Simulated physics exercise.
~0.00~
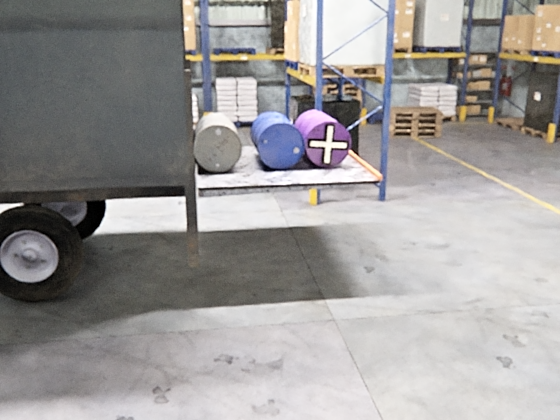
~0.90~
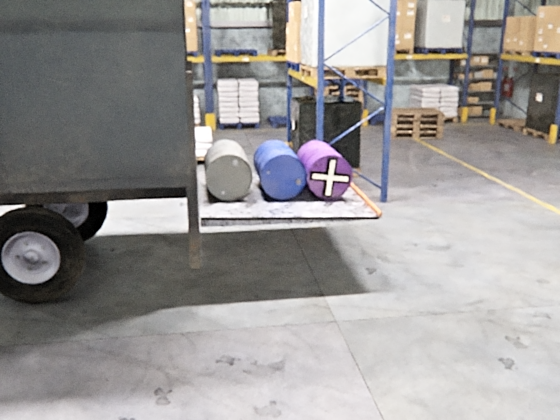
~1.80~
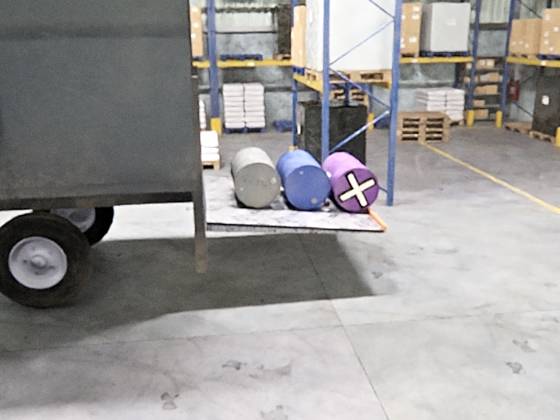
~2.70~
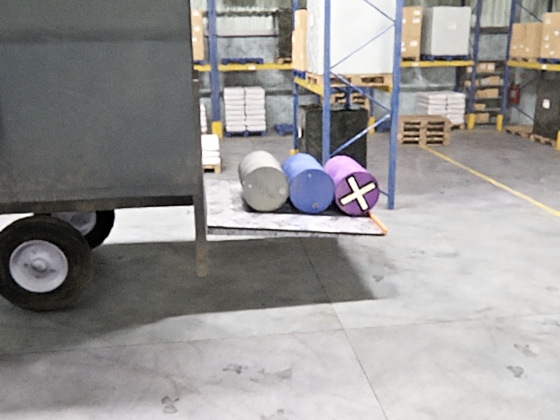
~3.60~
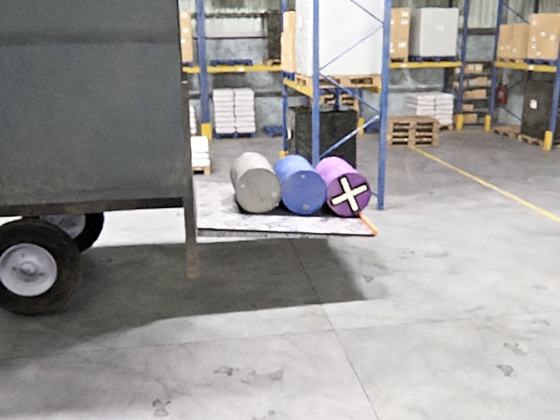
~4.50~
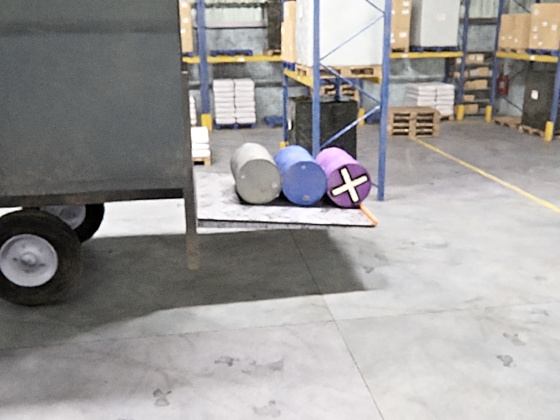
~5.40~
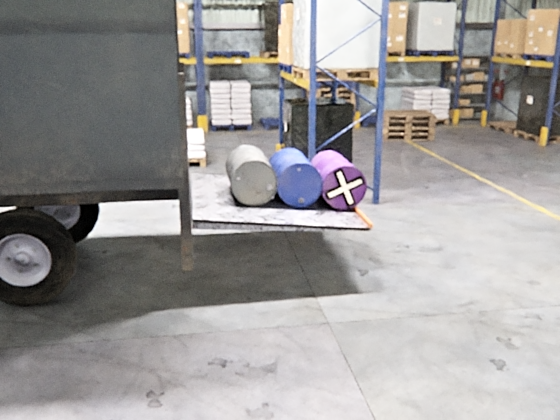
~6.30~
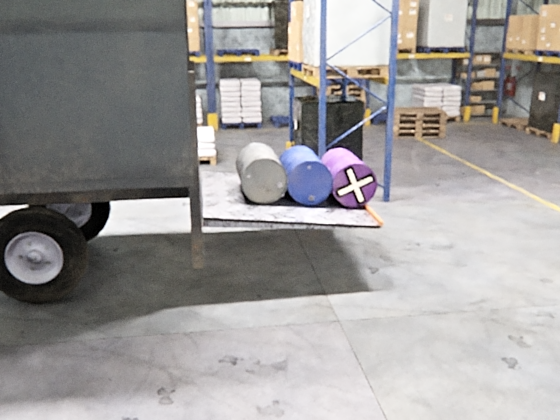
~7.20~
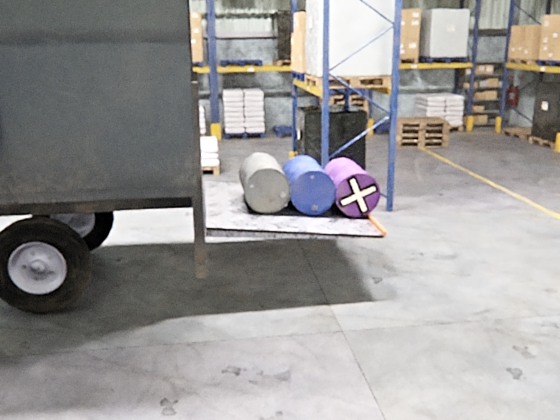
A big grey lorry's tail platform, carrying grey, blue and purple drums, dropped slightly and tipped down to the right, and the drums rolled a short way toward its edge, then settled close together, all three still on the platform.
